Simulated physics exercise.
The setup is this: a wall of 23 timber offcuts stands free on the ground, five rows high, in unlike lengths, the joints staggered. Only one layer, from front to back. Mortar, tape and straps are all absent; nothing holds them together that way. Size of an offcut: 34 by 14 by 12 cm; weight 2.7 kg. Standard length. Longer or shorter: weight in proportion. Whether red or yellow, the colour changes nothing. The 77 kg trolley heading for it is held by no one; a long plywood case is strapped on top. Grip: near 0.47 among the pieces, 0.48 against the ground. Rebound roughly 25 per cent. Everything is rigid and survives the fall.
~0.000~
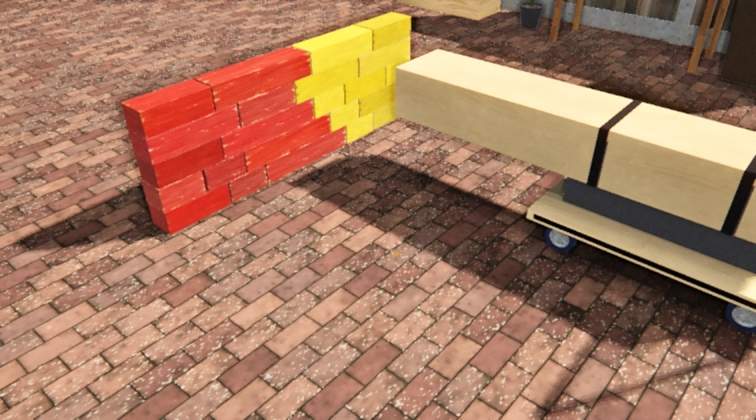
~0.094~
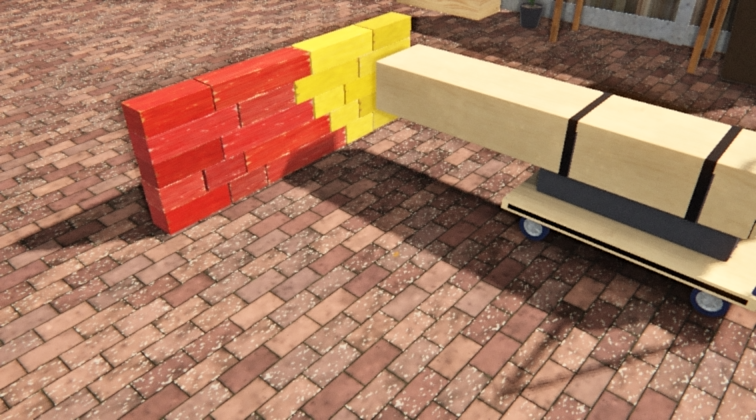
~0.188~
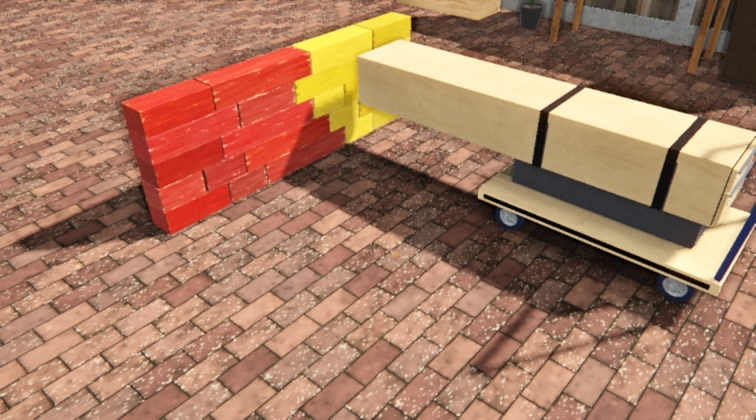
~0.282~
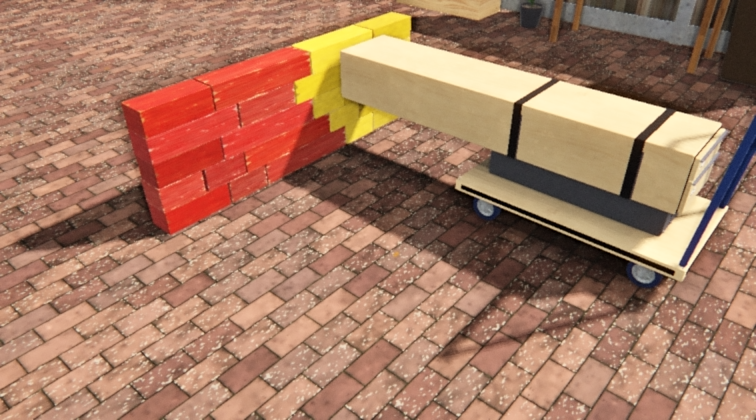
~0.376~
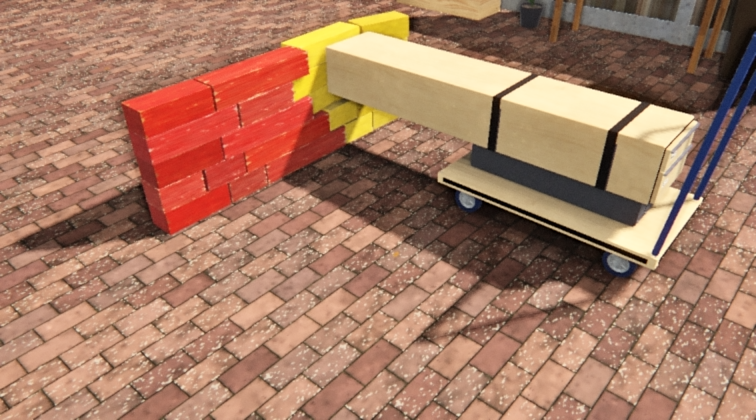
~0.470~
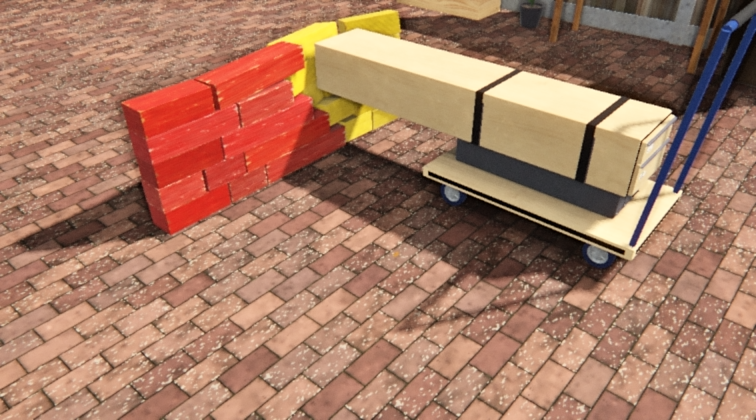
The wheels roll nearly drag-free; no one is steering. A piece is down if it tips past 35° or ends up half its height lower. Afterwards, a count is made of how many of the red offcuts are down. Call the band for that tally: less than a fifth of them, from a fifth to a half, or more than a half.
The tally is less than a fifth of them.
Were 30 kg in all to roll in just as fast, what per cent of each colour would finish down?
In that case red comes to 10 and yellow to 90 percent.
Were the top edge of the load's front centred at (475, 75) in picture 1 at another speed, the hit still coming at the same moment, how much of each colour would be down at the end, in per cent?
Red 0%, yellow 80%.
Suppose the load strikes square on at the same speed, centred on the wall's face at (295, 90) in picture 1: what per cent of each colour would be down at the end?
The red ones would be 50 per cent down and the yellow ones 30 per cent.
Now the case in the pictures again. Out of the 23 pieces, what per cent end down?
Around 35 per cent, I'd say.
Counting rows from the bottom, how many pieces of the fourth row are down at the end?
It's 2 in that row.
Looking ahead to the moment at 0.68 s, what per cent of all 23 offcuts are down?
By then 30 %.
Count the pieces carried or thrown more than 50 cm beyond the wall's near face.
Roughly 4 of them.
After 0.54 s, load 21 cm past the wall's line, still rolling; none of the 12 red offcuts down (0 of 23 in all colours); top red offcut unmoved; top yellow offcut 24° from how it stood, 50 mm lower.
After 0.68 s, load 33 cm past the wall's line, still rolling; none of the 12 red offcuts down (7 of 23 in all colours); top red offcut unmoved; top yellow offcut 59° from how it stood, 24 cm lower.
After 0.90 s, load 50 cm past the wall's line, still rolling; 1 of the 12 red offcuts down (8 of 23 in all colours); top red offcut unmoved; top yellow offcut upside down.
After 1.60 s, load 95 cm past the wall's line, still rolling; 1 of the 12 red offcuts down (8 of 23 in all colours); top red offcut unmoved; top yellow offcut upside down.
In the end (2.3 s), load 97 cm past the wall's line, stopped; 1 of the 12 red offcuts down (8 of 23 in all colours); top red offcut unmoved; top yellow offcut upside down. That is 8 per cent. From the last view, middles, top red offcut near (170, 108), top yellow offcut near (205, 107).
